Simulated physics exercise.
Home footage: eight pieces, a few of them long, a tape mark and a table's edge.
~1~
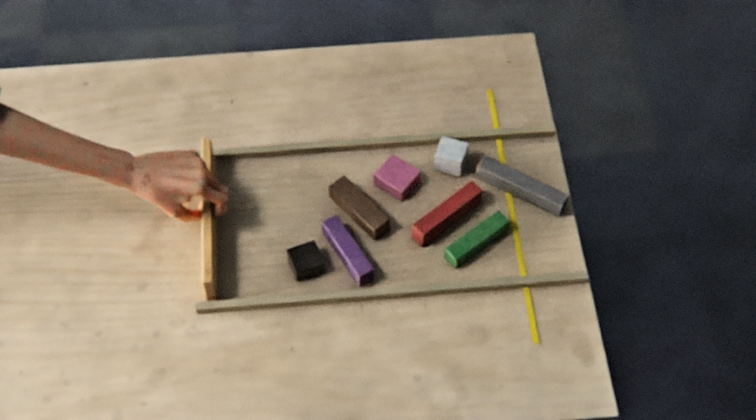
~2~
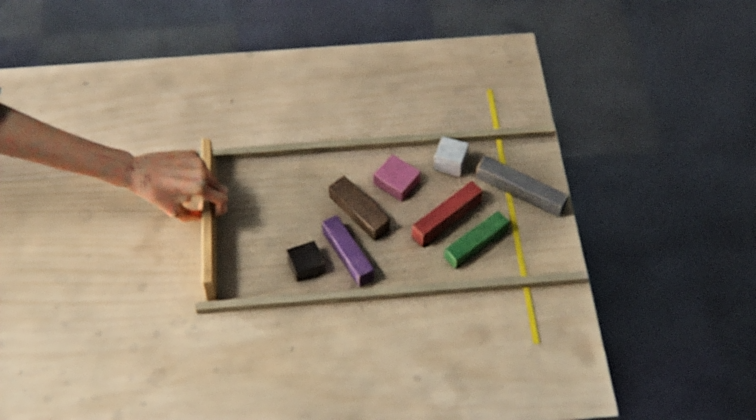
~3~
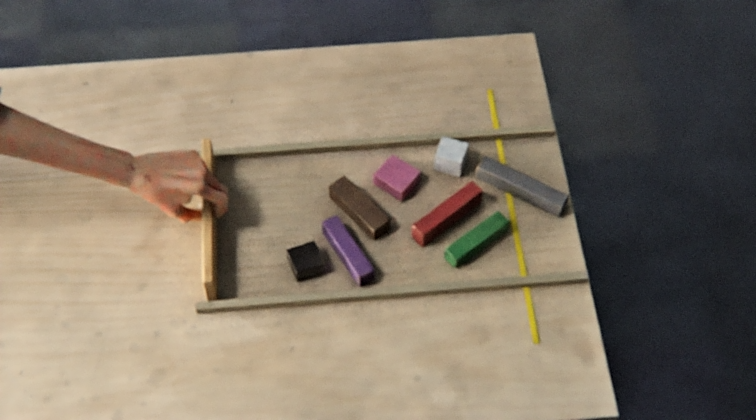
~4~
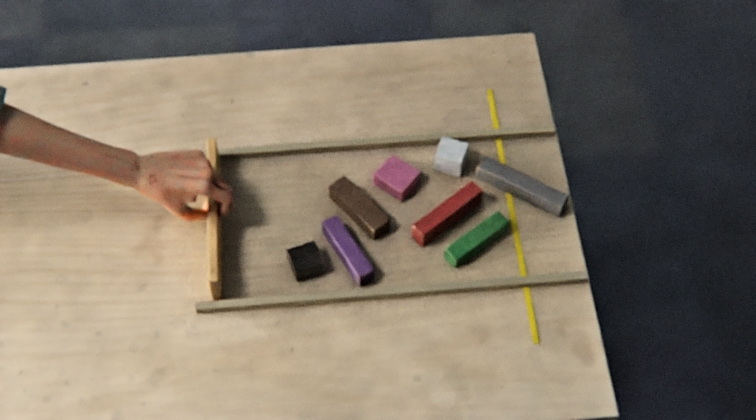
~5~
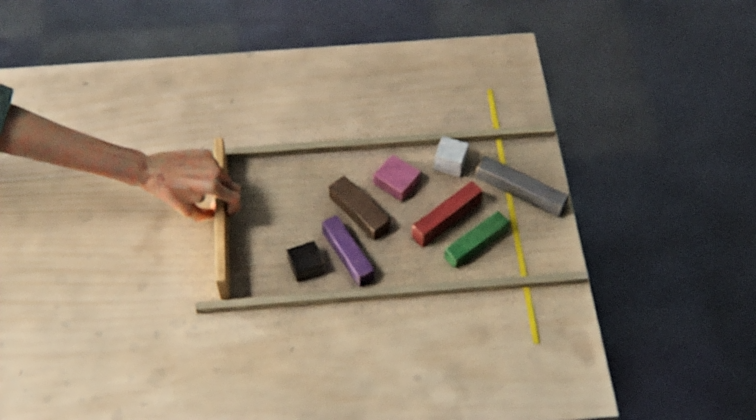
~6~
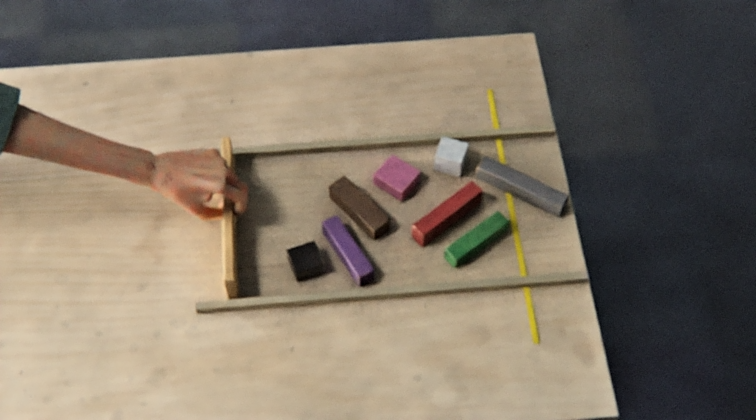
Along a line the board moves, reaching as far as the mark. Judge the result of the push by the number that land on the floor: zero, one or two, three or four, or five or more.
The number that land on the floor is one or two.
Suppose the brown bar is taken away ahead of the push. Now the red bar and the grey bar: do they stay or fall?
I'd say the red bar stays where it is, while the grey bar ends up down.
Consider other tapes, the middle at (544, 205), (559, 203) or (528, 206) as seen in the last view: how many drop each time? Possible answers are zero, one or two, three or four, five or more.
Counts for the three tries are either three or four, five or more and three to four.
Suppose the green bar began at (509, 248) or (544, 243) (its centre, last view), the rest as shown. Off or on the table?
Green bar - first try slides off, second try slides off.
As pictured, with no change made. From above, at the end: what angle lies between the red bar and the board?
About 30° out of line.
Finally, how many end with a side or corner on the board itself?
That comes to 4.
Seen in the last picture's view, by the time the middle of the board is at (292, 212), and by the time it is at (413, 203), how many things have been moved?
So 1, and at the other place 8.
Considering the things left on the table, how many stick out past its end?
2, I think.
Early on, none off yet; grey bar at rest near (522, 186); green bar at rest near (477, 239); white block at rest near (451, 157).
Finally, the number that fall off is one or two; lost, green bar and grey bar.
